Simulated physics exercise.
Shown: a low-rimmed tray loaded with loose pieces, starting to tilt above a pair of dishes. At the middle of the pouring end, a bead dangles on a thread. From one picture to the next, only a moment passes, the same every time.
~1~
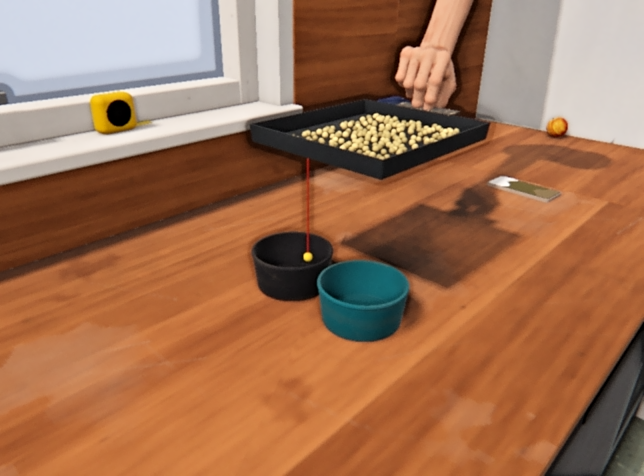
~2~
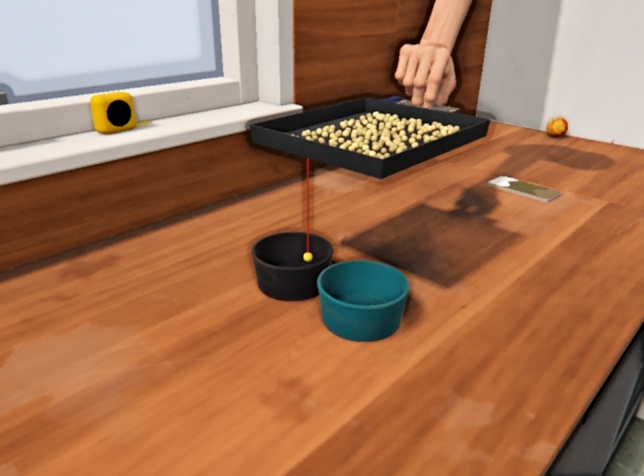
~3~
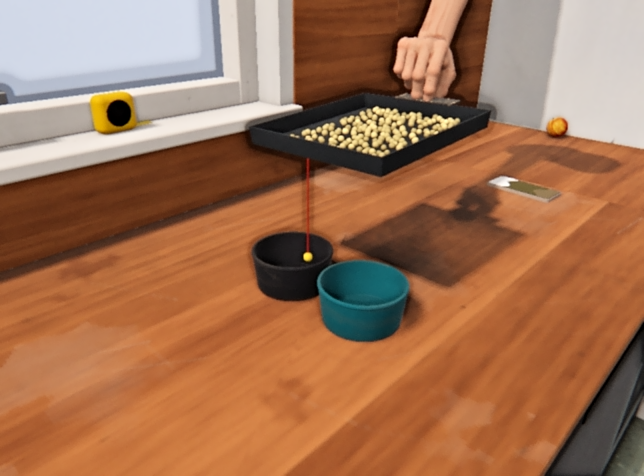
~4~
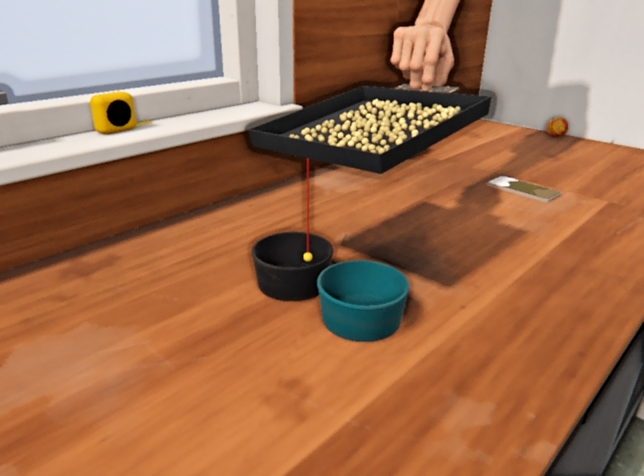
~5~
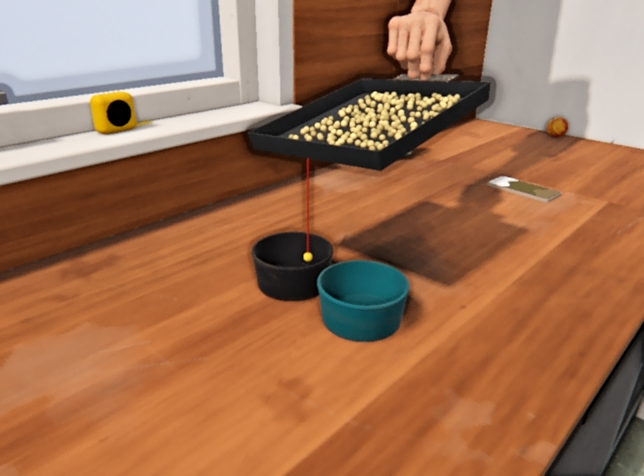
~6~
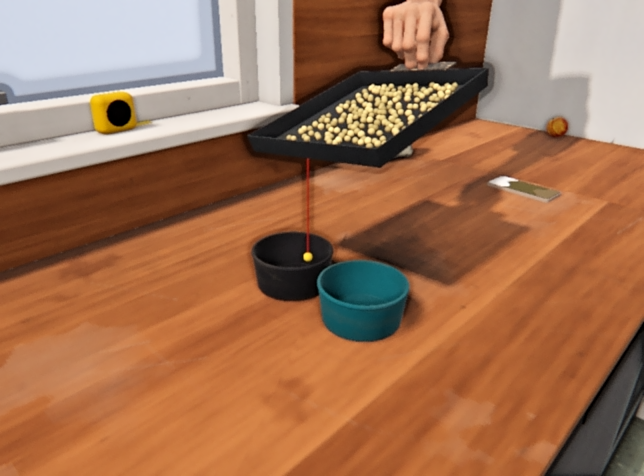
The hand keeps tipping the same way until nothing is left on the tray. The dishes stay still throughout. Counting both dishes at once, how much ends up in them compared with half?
Between them they hold more than half.
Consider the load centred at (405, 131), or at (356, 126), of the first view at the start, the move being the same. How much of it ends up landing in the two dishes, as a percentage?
It would be roughly 60 per cent for the first and roughly 70 per cent for the second.
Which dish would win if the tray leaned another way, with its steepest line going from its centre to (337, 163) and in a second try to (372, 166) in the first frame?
For the first slope the righthand dish, for the second the righthand dish.
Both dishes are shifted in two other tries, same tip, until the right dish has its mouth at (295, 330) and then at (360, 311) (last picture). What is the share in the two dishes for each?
0, then 30 %.
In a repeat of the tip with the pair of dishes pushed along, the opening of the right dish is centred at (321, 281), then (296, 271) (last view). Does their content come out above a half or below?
Taking them in turn, it's beyond half and then beyond half.
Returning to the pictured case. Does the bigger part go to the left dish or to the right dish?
Of the two, the left-side one is the fuller.
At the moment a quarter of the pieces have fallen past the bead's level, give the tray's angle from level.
Roughly 110 degrees at that moment.
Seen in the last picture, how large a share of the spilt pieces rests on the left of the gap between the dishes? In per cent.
I'd say some 100 in a hundred.
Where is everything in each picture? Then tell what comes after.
Corners of the pouring end at (252, 124) and (383, 159), level; middle of the load at (388, 135), soya beans; left dish at (263, 277); right dish at (333, 315); bead on its thread at (308, 257), in the first frame.
Corners of the pouring end at (252, 125) and (382, 158), level; middle of the load at (388, 133), in the second frame.
Corners of the pouring end at (251, 126) and (381, 156), tipped barely, lowest at the left corner; middle of the load at (388, 129), in the third frame.
Corners of the pouring end at (251, 129) and (380, 153), tipped a little, lowest at the left corner; middle of the load at (387, 122), in the fourth frame.
Corners of the pouring end at (250, 132) and (378, 150), tipped a little, lowest at the left corner; middle of the load at (386, 116), in the fifth frame.
Corners of the pouring end at (249, 135) and (376, 148), tipped clearly, lowest at the left corner; middle of the load at (383, 109); left dish at (263, 277); right dish at (333, 315), in the sixth frame.
Soon after the last picture, tray tipped steeply; nearly all on the tray; a stray few outside both; a stray few in the air.
A little later, tray tipped past a quarter turn; nearly all on the tray; a stray few in the left dish; a small part outside both; a stray few in the air.
Later still, tray tipped past a quarter turn; about two thirds in the left dish; about a third outside both.
At rest, tray tipped past a quarter turn; none in the right dish; about two thirds in the left dish; about a third outside both.
